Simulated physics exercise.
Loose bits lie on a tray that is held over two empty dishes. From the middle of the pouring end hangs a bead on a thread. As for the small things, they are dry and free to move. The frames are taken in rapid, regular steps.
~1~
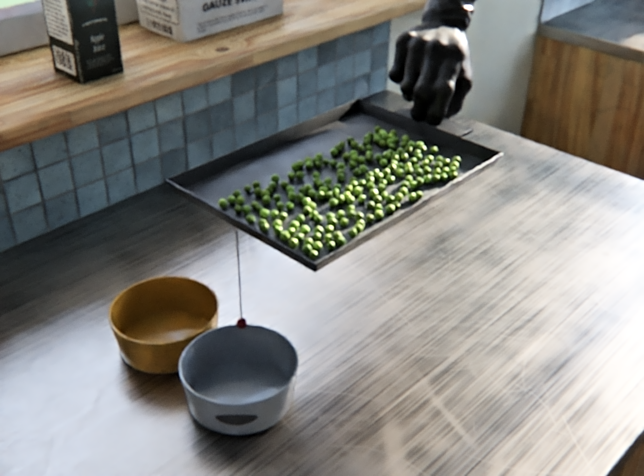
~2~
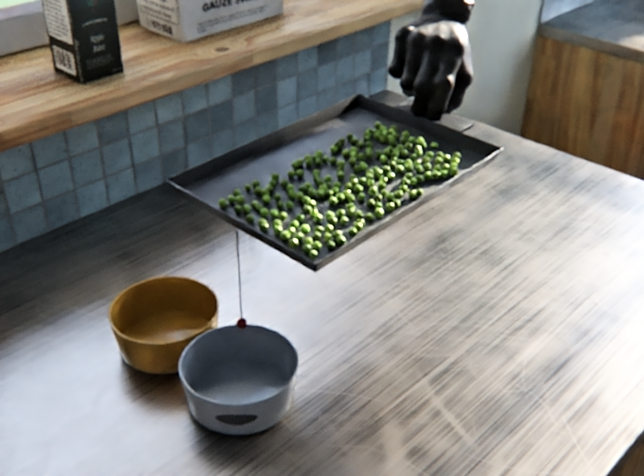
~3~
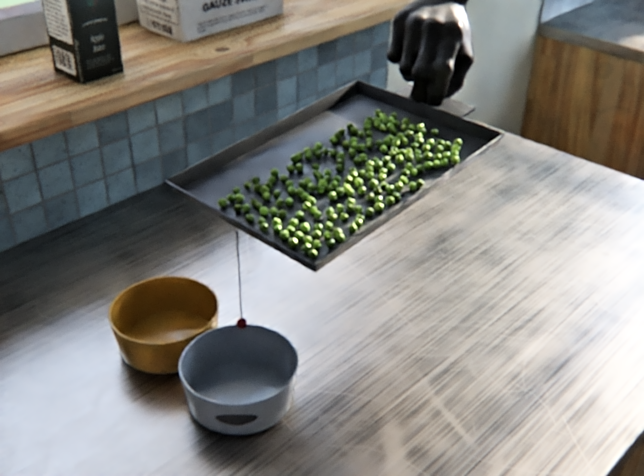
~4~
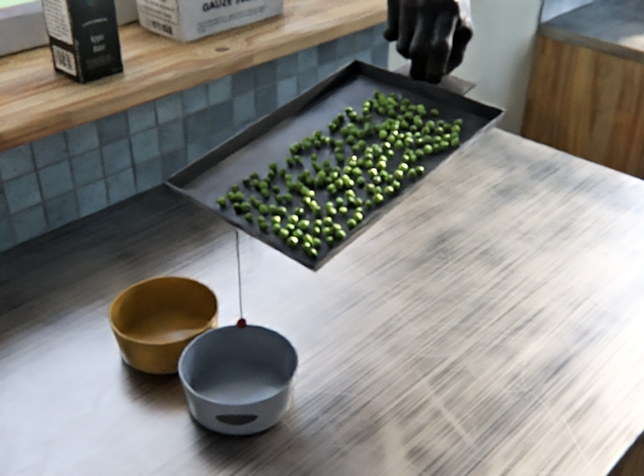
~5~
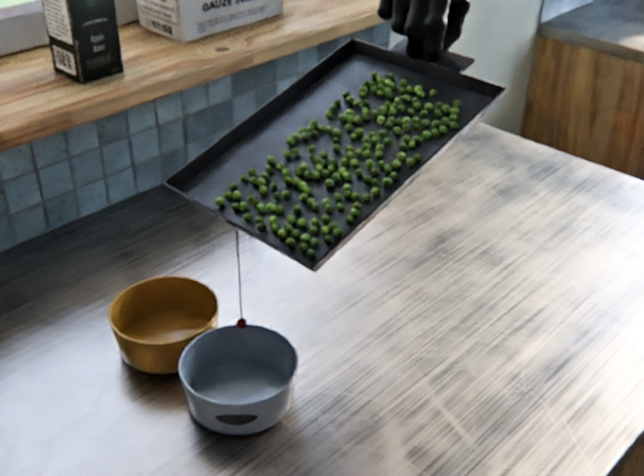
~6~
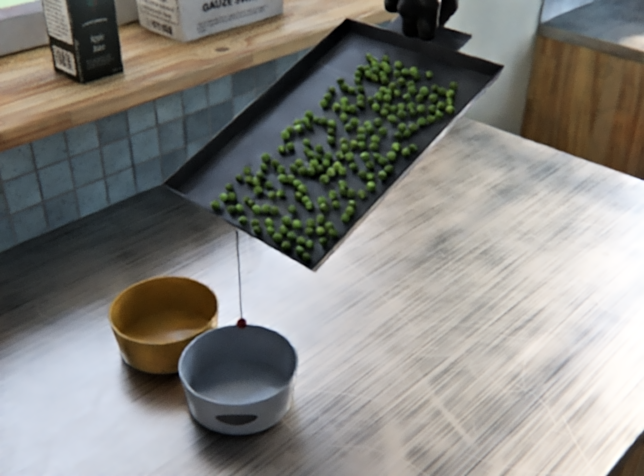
At first, a black hand holds a dark tray of green peas nearly flat above a mustard bowl and a grey bowl, a red bead hanging on a thread. The hand then raises the tray's far end, steepening the slope, and some peas begin shifting down its surface.
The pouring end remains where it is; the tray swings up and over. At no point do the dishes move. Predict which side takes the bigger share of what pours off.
I'd say most of it lands in the right one, honestly.
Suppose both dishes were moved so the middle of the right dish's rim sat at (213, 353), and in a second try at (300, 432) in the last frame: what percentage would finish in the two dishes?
You'd see around 60 per cent and then around 70 per cent.
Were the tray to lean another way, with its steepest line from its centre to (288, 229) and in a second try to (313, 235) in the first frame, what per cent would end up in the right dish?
40 % and 30 %, roughly.
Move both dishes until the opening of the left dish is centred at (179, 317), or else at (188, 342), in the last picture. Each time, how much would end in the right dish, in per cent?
First some 50, then 40 per cent.
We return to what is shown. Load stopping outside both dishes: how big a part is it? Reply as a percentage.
30 %.
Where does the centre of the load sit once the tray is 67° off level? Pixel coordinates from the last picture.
Somewhere about (243, 239).
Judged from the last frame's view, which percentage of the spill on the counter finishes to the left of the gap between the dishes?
Estimate: Roughly 70 %.
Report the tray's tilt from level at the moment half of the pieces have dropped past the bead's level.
About 85°.
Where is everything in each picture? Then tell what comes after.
The first picture shows corners of the pouring end at (174, 179) and (315, 258), level; middle of the load at (353, 181), dried peas; left dish at (121, 347); right dish at (194, 406); bead on its thread at (242, 323).
The second picture shows corners of the pouring end at (174, 180) and (315, 258), level; middle of the load at (353, 178).
The third picture shows corners of the pouring end at (173, 180) and (314, 259), tipped barely, level across its low end; middle of the load at (353, 171).
The fourth picture shows corners of the pouring end at (172, 180) and (313, 260), tipped a little, level across its low end; middle of the load at (352, 160).
The fifth picture shows corners of the pouring end at (171, 181) and (312, 261), tipped clearly, level across its low end; middle of the load at (349, 150).
The sixth picture shows corners of the pouring end at (170, 182) and (311, 262), tipped clearly, level across its low end; middle of the load at (344, 142), about a quarter on the move; left dish at (121, 347); right dish at (194, 406).
Soon after the last picture, tray tipped steeply; about two thirds on the tray; a stray few in the left dish; a stray few outside both; about a third in the air.
A little later, tray tipped past a quarter turn; about a third in the right dish; a small part in the left dish; about a third outside both; a small part in the air.
Later still, tray tipped past a quarter turn; about half in the right dish; about a quarter in the left dish; about a third outside both.
At rest, tray tipped past a quarter turn; about half in the right dish; about a quarter in the left dish; about a third outside both.
